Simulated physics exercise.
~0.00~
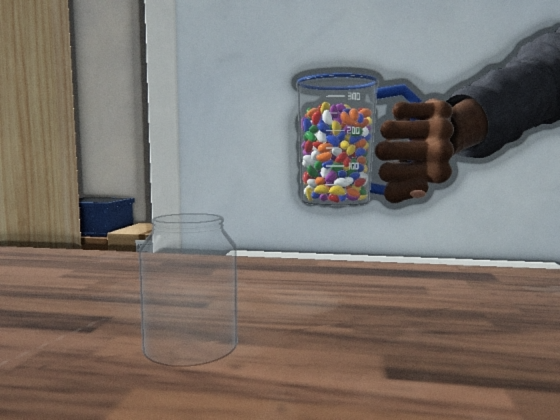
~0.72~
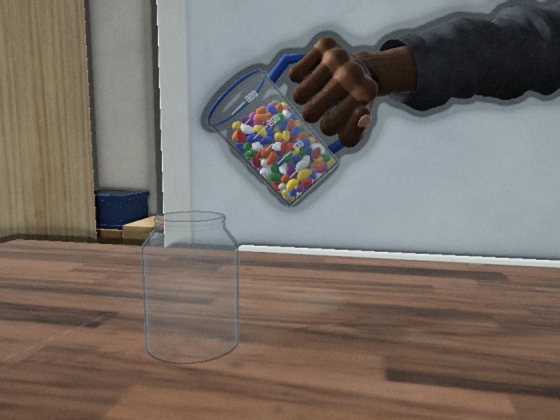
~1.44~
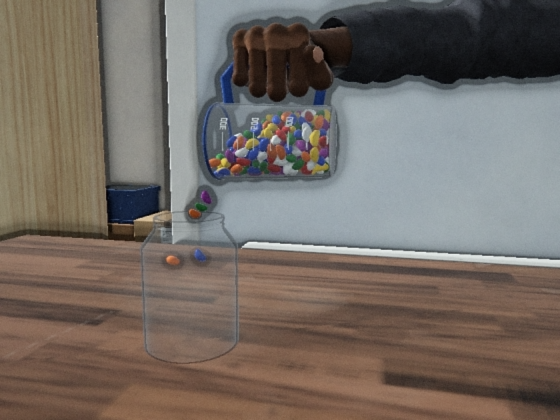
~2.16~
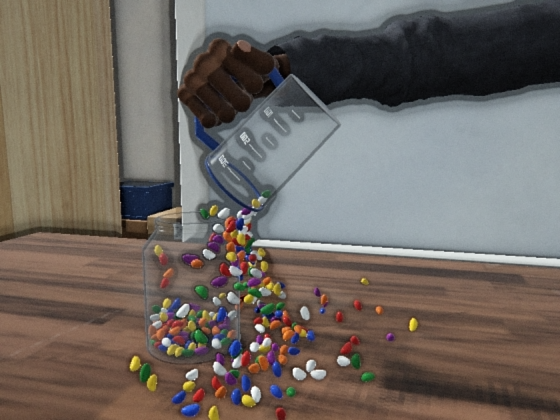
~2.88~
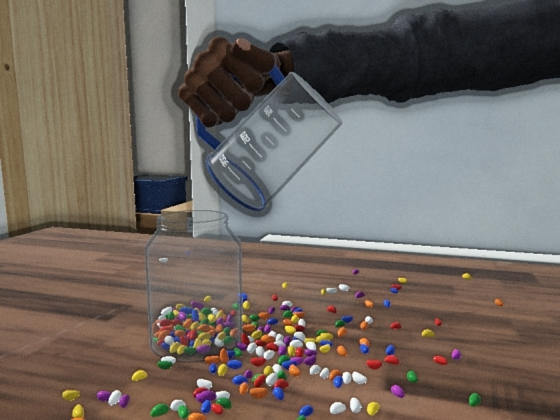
On a wooden tabletop in front of a pale wall, an empty clear jar stands while a dark-sleeved hand holds up a see-through cup full of colourful jelly beans by its blue handle. The hand moves left toward the jar, leaning the cup, then tips it onto its side above the opening, and the first few beans drop. As the cup turns upside down, the rest pour out in a thick stream, some into the jar and many past it. The beans scatter across the table. At the end the cup hangs empty, the jar is partly filled, and most beans lie spilt around it.
